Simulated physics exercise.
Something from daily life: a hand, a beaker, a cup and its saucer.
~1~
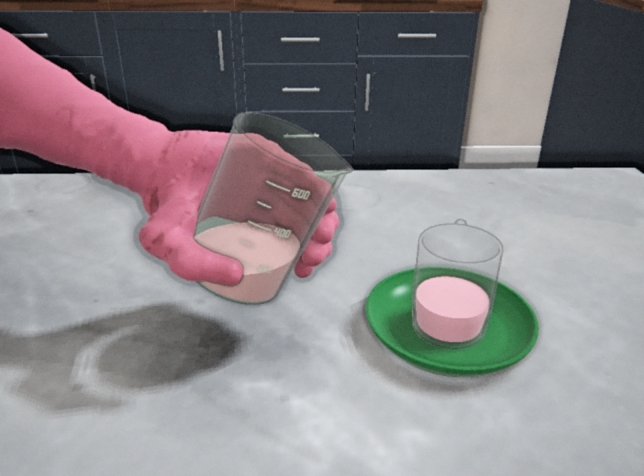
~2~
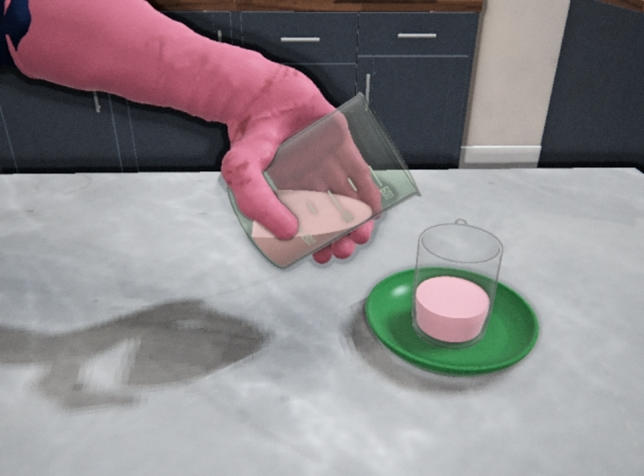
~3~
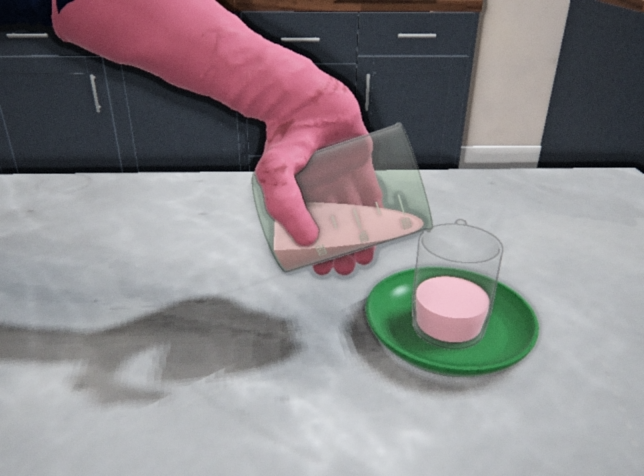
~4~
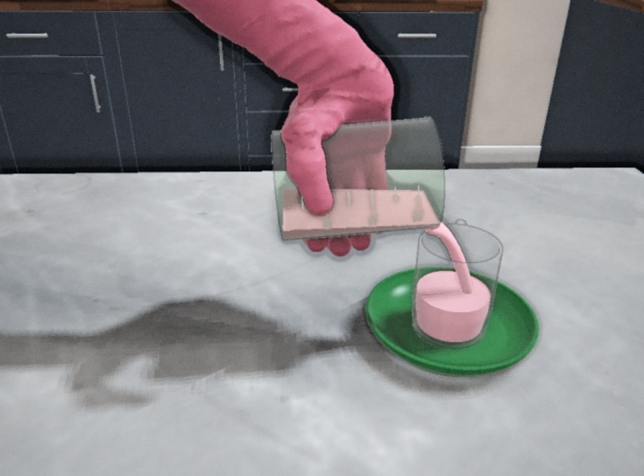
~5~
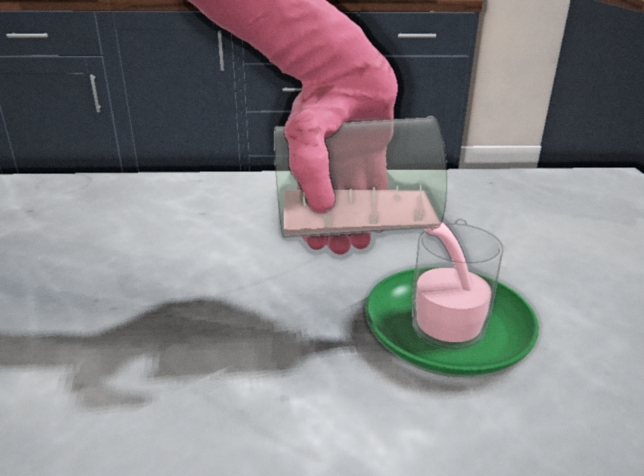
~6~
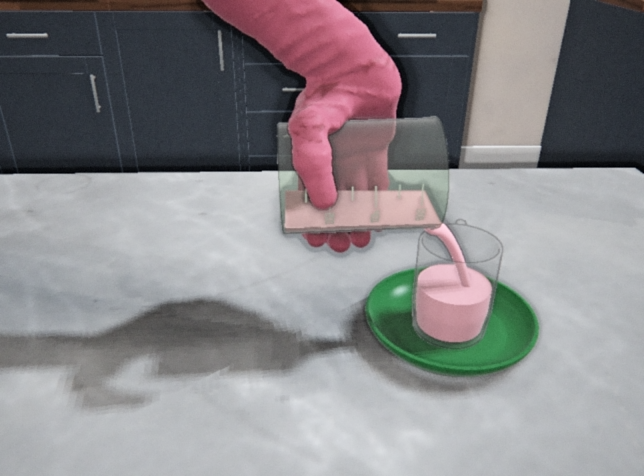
A pink arm and hand hold a clear beaker of pink milk above a pale grey marbled counter, seen from slightly above, with dark blue drawers and cupboards behind. To the right, a clear cup partly filled with pink milk stands on a green saucer. The hand moves the beaker right while tilting it steadily, then pours a thin stream into the cup, whose level rises slightly, while the camera stays still.
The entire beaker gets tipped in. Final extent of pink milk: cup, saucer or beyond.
Contained by the cup.
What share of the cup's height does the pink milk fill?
Close to 75 %.
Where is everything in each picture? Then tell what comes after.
In the first picture, the beaker is on its way; beaker (261, 208) tipped 25° with all of its load; cup (454, 284) about a third full; saucer (472, 373) dry.
In the second picture, the pink milk nears the lip; beaker (325, 183) tipped 55° with all of its load; cup about a third full, surface at (452, 298).
In the third picture, the pink milk nears the lip; beaker (345, 199) tipped 70° with all of its load; cup (454, 284) about a third full.
In the fourth picture, pouring; beaker (356, 180) tipped 85° with about three quarters of its load; cup about a third full, surface at (453, 292).
In the fifth picture, pouring; beaker (359, 178) tipped 85° with about three quarters of its load; cup (454, 284) about half full.
In the sixth picture, pouring; beaker (360, 176) tipped 90° with about two thirds of its load; cup about half full, surface at (454, 284); saucer (472, 373) dry.
A moment on, the cup is about two thirds full; the saucer is dry.
Further on, the cup is about three quarters full; the saucer is dry.
When it is over, the cup is about three quarters full; the saucer is dry.
